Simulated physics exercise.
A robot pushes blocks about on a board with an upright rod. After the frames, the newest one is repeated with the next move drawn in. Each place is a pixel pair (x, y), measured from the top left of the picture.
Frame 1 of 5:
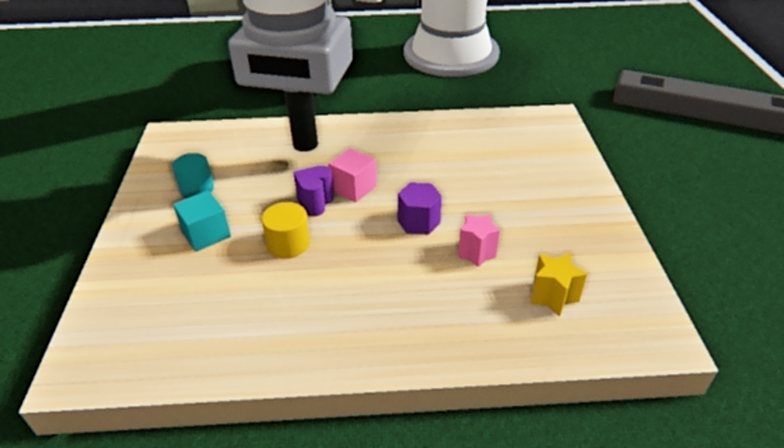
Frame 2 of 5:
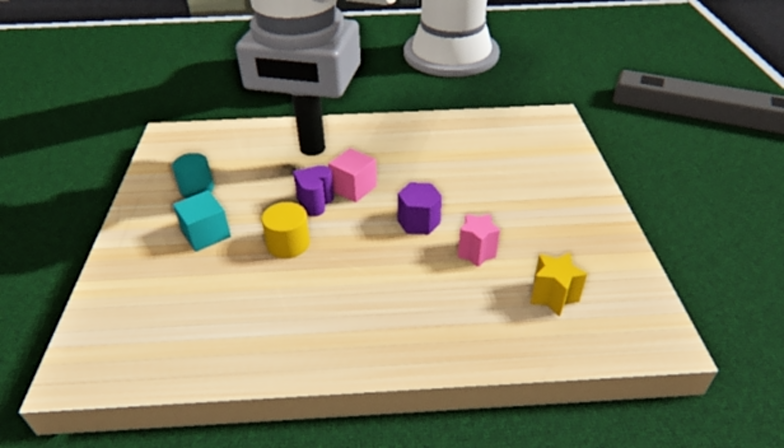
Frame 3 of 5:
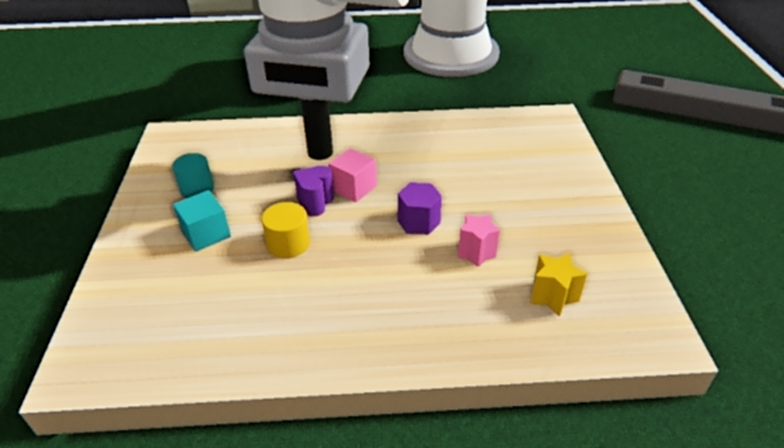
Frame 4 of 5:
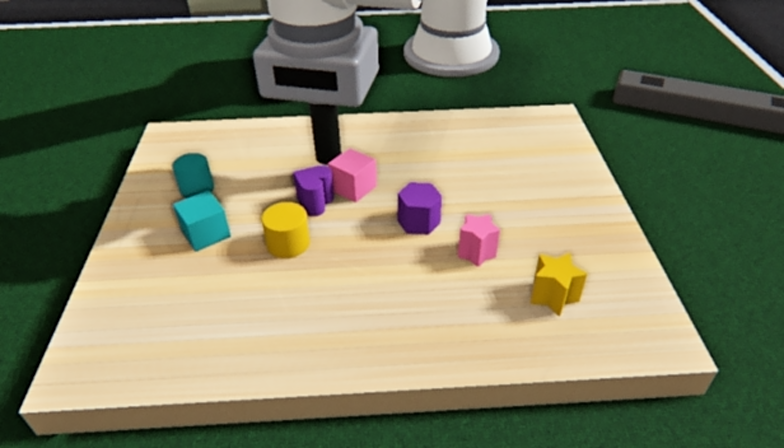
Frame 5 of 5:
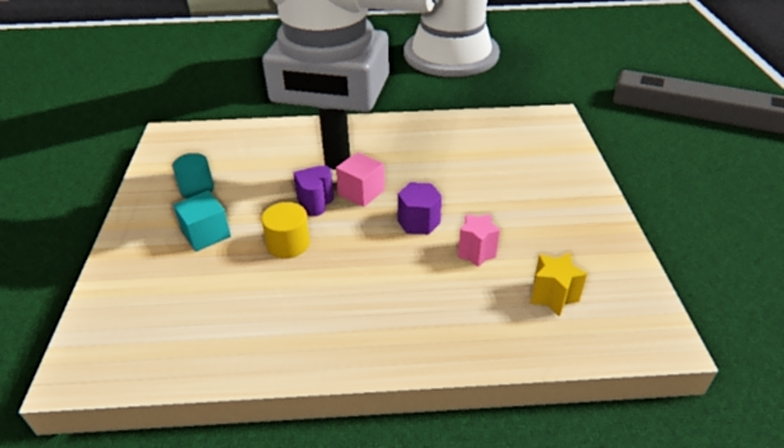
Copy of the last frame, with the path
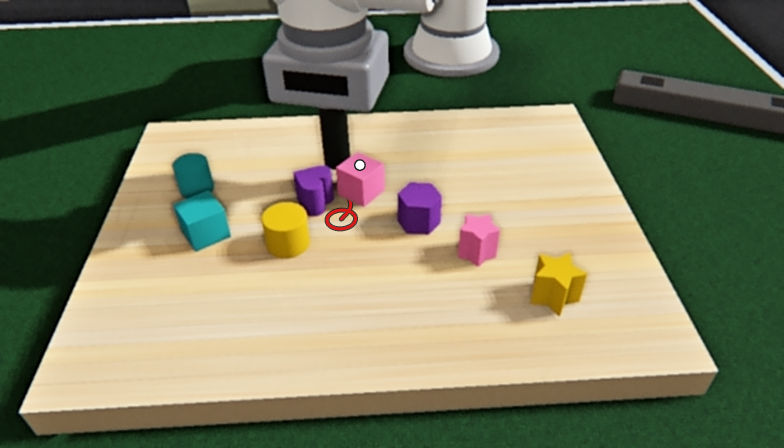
A pale wooden board lies on a dark green surface, viewed from above at an angle by a camera that stays still. Teal, yellow, purple and pink blocks sit scattered across it, with a yellow star at the right, beneath a grey robot arm holding a black upright rod near the back edge. The rod slides slowly right and slightly forward, then nudges the pink cube a little rightward.
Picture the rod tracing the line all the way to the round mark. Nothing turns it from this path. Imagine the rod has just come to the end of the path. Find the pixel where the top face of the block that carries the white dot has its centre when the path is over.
The middle of the upper face of the block that carries the white dot will lie at about (381, 180) in the picture.
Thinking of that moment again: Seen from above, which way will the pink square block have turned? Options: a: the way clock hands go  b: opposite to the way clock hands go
Option b.
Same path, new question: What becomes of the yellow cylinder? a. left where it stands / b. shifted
I'll go with a - left where it stands.
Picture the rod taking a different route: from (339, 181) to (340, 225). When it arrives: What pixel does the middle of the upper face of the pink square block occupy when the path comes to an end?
Near (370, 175).
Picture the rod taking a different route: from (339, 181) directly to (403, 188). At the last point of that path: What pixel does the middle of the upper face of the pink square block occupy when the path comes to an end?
Its top face will be centred at roughly (408, 180).
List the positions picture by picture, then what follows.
In the first frame, lower end of the rod (306, 145), tops of blocks, yellow cylinder (284, 216), purple heart-shaped block (312, 176), pink square block (352, 161).
In the second frame, rod (313, 149), blocks as before.
In the third frame, rod (320, 153), blocks as before.
In the fourth frame, rod (329, 158), blocks as before.
In the fifth frame, rod (338, 163), yellow cylinder (284, 216), purple heart-shaped block (312, 176), pink square block (360, 165).
The drawn path runs from (339, 181) via (346, 193) and (351, 206), ending at (341, 219); the dot is on the pink square block.
On the path given first. Halfway along, rod (348, 181); purple heart-shaped block (312, 178), turned 20° clockwise; pink square block (379, 179), turned 35° anticlockwise.
At the end, rod (340, 201); yellow cylinder not moved; purple heart-shaped block (312, 178), turned 20° clockwise; pink square block (381, 180), turned 40° anticlockwise.
